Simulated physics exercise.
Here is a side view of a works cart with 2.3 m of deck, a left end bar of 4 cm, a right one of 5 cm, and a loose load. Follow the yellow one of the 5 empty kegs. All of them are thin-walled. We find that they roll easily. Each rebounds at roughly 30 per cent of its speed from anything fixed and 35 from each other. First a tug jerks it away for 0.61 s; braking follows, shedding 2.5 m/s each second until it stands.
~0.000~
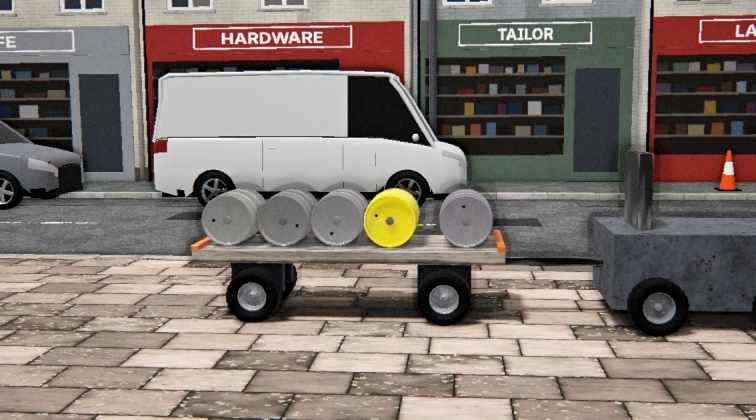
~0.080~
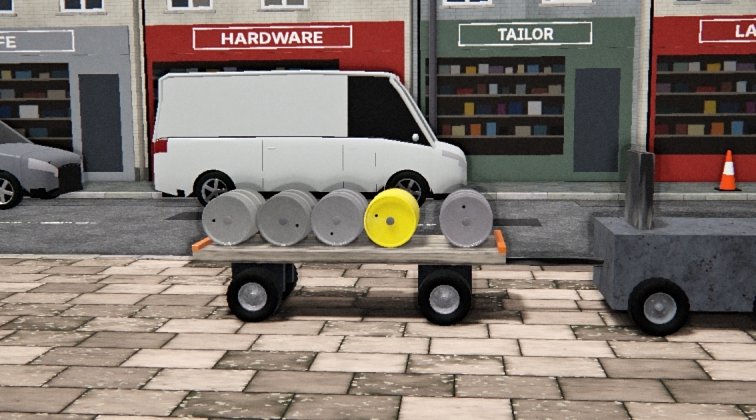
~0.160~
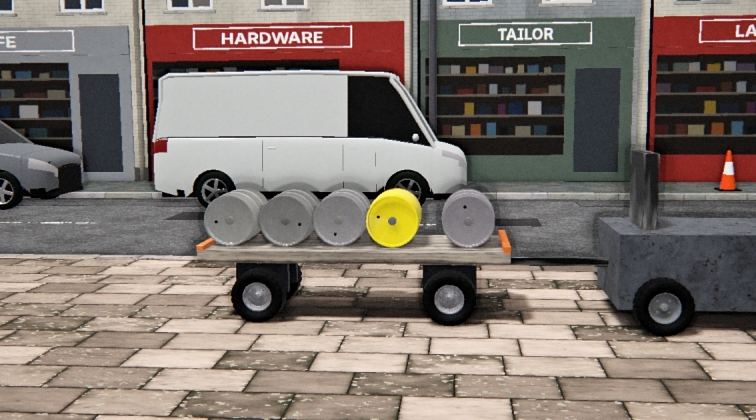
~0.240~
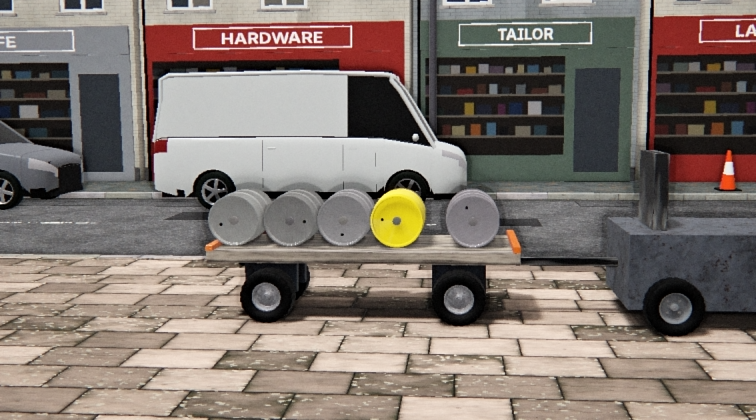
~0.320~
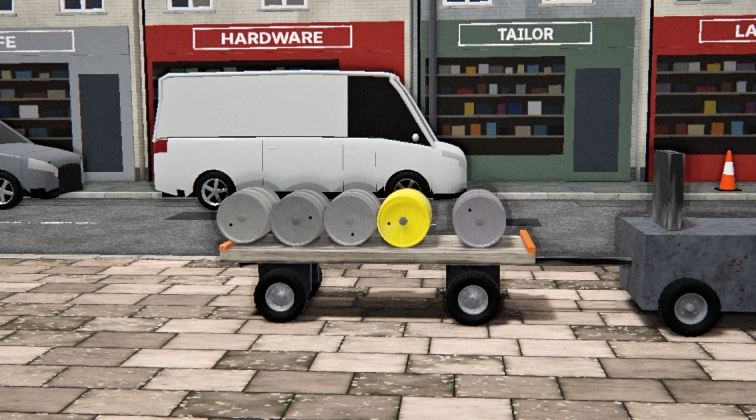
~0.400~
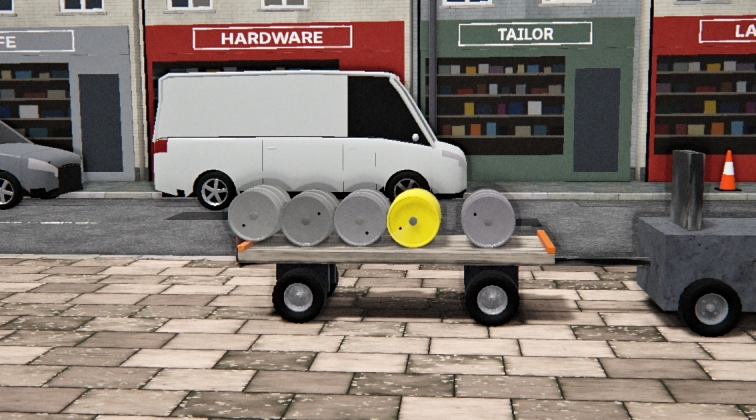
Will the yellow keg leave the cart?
Still aboard.
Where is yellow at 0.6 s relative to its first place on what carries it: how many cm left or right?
By then yellow sits 40 left of where it began.
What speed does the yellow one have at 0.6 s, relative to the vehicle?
1.5 m/s or so.
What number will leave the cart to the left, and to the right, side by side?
Left side: 2; right side: 1.
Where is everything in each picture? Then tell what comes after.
In the first frame, yellow at (390, 222); right bar at (502, 250); cart at rest; 5 of the 5 make up the bottom layer on the deck.
In the second frame, yellow at (390, 222); right bar at (502, 250); cart moving right at 0.2 m/s.
In the third frame, yellow at (392, 222); right bar at (507, 250); cart moving right at 0.7 m/s.
In the fourth frame, yellow at (396, 222); right bar at (517, 250); cart moving right at 1.1 m/s.
In the fifth frame, yellow at (403, 222); right bar at (532, 251); cart moving right at 1.5 m/s.
In the sixth frame, yellow at (413, 222); right bar at (552, 251); cart moving right at 2.0 m/s.
After 0.6 s, yellow is on the deck, 100 cm from the left bar, rolling left along the cart; 1 of 5 is off.
After 0.8 s, yellow is on the deck, 75 cm from the left bar, rolling left along the cart; 1 of 5 is off.
After 2.7 s, yellow is on the deck, 80 cm from the right bar, rolling right along the cart; 2 of 5 are off.
At rest (5.8 s), yellow is on the deck, 25 cm from the right bar; 3 of 5 are off.
